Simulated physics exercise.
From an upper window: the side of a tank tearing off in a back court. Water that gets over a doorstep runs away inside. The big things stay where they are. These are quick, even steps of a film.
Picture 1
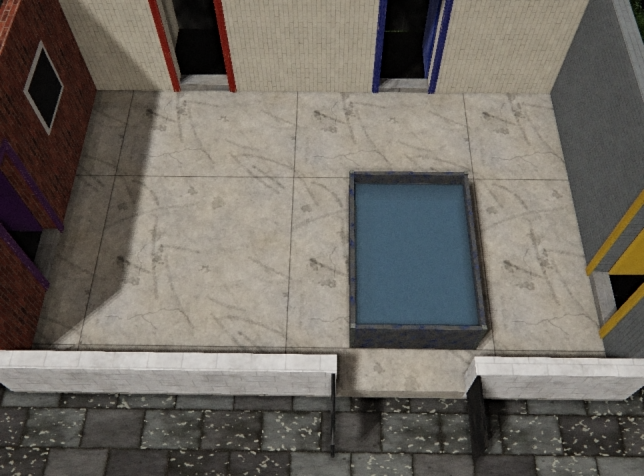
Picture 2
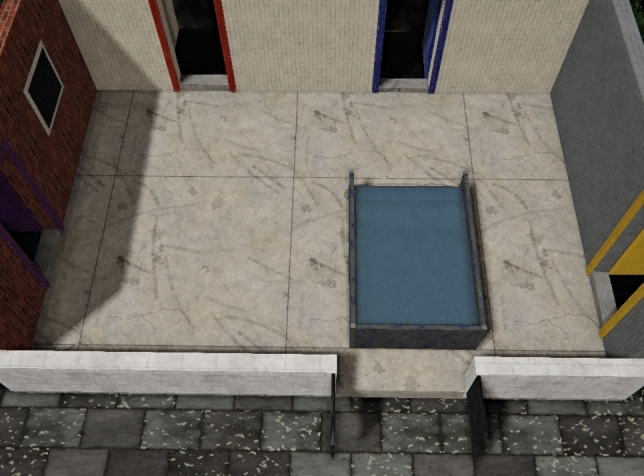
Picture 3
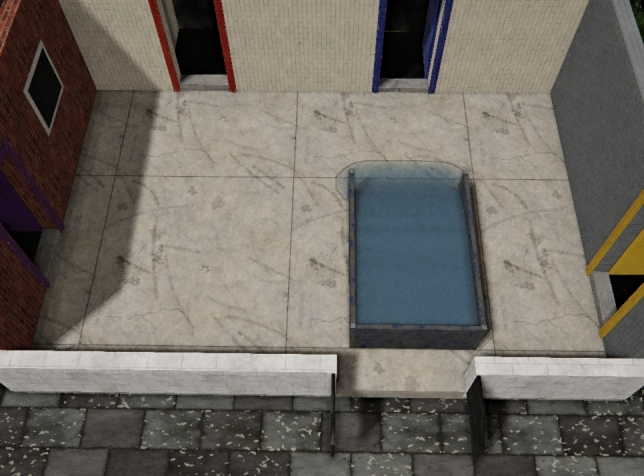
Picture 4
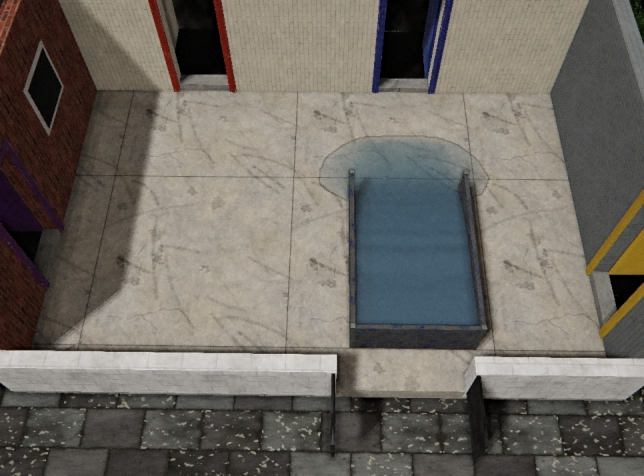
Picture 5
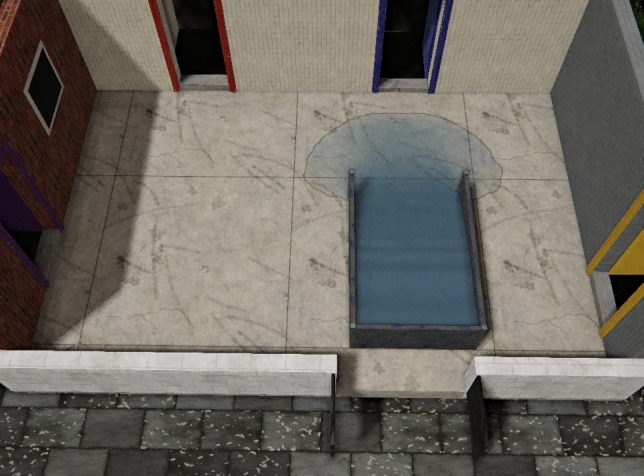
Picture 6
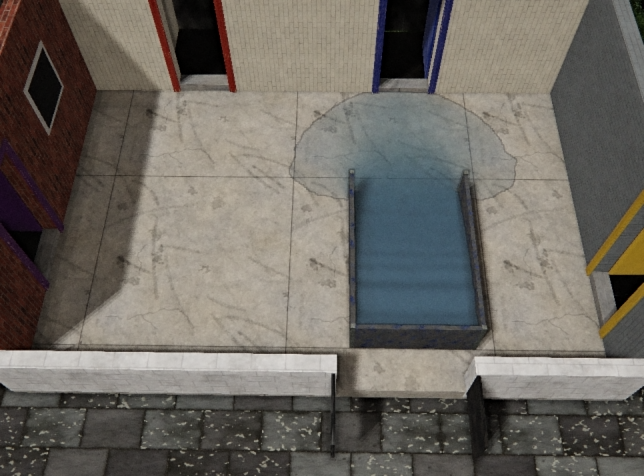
Water pours from the far side of a tank and fans out across the pale courtyard floor.
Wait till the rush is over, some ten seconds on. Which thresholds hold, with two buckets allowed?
The blue door floods; the red door holds within the limit; the purple door holds within the limit; the yellow door holds within the limit.
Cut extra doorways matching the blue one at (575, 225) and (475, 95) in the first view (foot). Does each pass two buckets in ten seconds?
One after the other: Is under, lets more in.
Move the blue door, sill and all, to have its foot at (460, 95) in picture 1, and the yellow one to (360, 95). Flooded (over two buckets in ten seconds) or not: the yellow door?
My reading: Yellow door floods.
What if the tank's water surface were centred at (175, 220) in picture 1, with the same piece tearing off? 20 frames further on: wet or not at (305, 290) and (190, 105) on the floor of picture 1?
As listed: Free of water, covered.
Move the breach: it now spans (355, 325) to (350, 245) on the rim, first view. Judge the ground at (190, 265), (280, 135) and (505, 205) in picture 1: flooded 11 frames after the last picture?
As listed: Covered, not flooded, not flooded.
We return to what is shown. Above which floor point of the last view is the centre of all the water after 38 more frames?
Near (352, 195).
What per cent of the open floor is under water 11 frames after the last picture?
Close to 25 %.
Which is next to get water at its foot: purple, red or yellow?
The red door.
A moment on, water covers 25 % of the floor; the blue door over two buckets in, the red door not reached, the purple door not reached, the yellow door not reached.
Next, water covers 25 % of the floor; the blue door far over two buckets in, the red door wet at the sill, nothing in, the purple door not reached, the yellow door not reached.
Then, water covers 45 % of the floor; the blue door far over two buckets in, the red door wet at the sill, nothing in, the purple door not reached, the yellow door not reached.
Later, water covers 75 % of the floor; the blue door far over two buckets in, the red door wet at the sill, nothing in, the purple door wet at the sill, nothing in, the yellow door wet at the sill, nothing in.
In the end, water covers 95 % of the floor; the blue door far over two buckets in, the red door wet at the sill, nothing in, the purple door wet at the sill, nothing in, the yellow door wet at the sill, nothing in.
